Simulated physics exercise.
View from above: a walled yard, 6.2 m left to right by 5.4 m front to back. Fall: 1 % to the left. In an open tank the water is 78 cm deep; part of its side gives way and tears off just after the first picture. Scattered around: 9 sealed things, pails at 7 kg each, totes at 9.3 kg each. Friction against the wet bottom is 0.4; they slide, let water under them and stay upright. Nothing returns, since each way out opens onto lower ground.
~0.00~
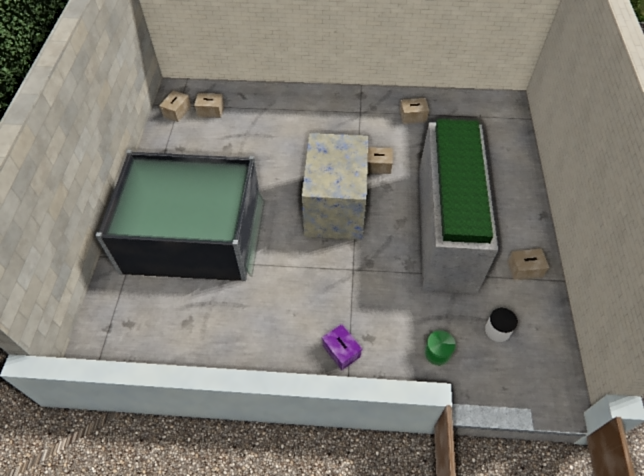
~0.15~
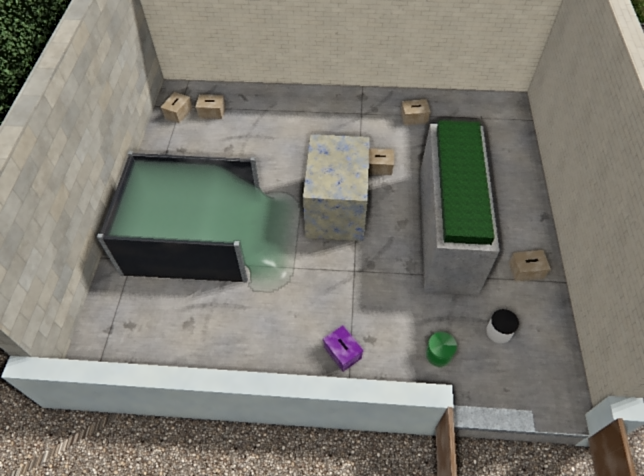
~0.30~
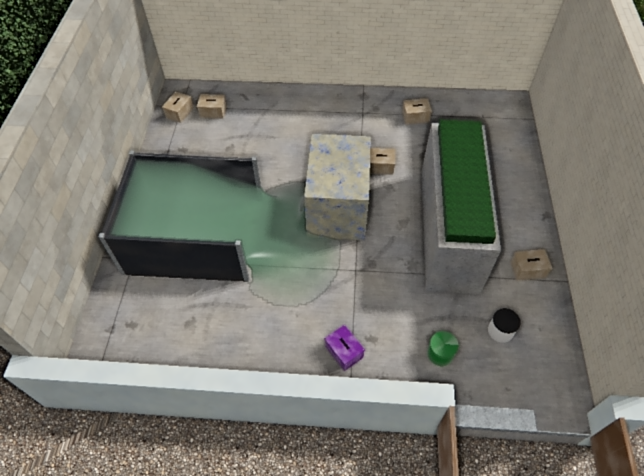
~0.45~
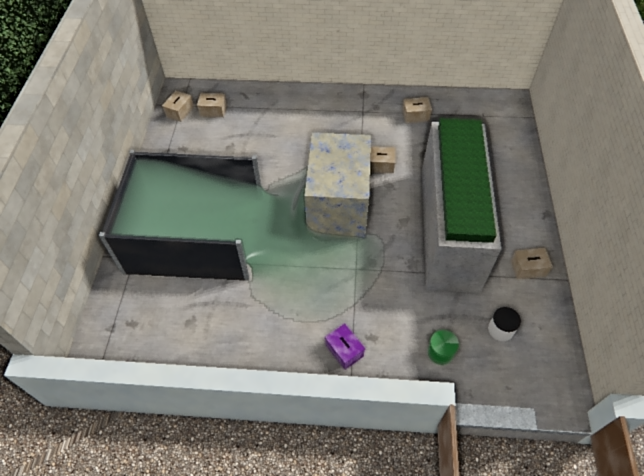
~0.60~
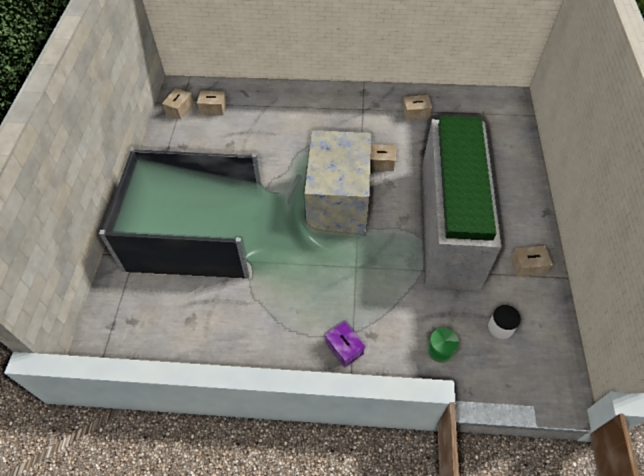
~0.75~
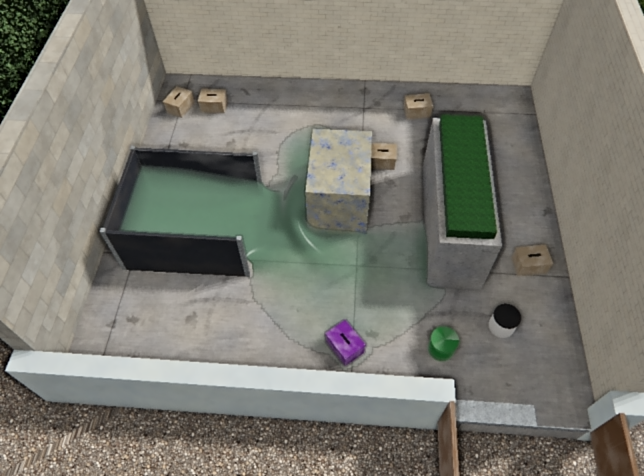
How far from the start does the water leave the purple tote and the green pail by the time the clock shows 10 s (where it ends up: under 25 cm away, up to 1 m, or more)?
Result: The purple tote goes a great distance. The green pail goes a great distance.
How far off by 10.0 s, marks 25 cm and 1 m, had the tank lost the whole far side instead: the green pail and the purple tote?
Green pail: Roughly where it was; purple tote: Roughly where it was.
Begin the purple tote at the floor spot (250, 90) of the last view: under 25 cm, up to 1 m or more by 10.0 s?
I'd say it lands far off.
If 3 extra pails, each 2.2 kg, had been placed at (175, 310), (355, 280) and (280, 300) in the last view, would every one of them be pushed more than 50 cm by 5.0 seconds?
Listed order gives within the limit, above the limit, above the limit.
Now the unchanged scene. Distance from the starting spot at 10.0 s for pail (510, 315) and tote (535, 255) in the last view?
The first ends 50 cm from its start, the second 20 cm.
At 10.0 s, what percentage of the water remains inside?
76 % or so.
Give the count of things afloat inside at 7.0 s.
0.
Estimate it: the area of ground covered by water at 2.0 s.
I'd put it close to 19 m2.
After 2.0 s the purple tote is near (397, 368), 0.7 m from its start, afloat; the green pail has gone out; 1 of 9 are out; 1 afloat.
After 4.5 s the purple tote has gone out; the green pail has gone out; 2 of 9 are out; 0 afloat.
After 7.0 s the purple tote has gone out; the green pail has gone out; 2 of 9 are out; 0 afloat.
After 10.0 s the purple tote has gone out; the green pail has gone out; 2 of 9 are out; 0 afloat.
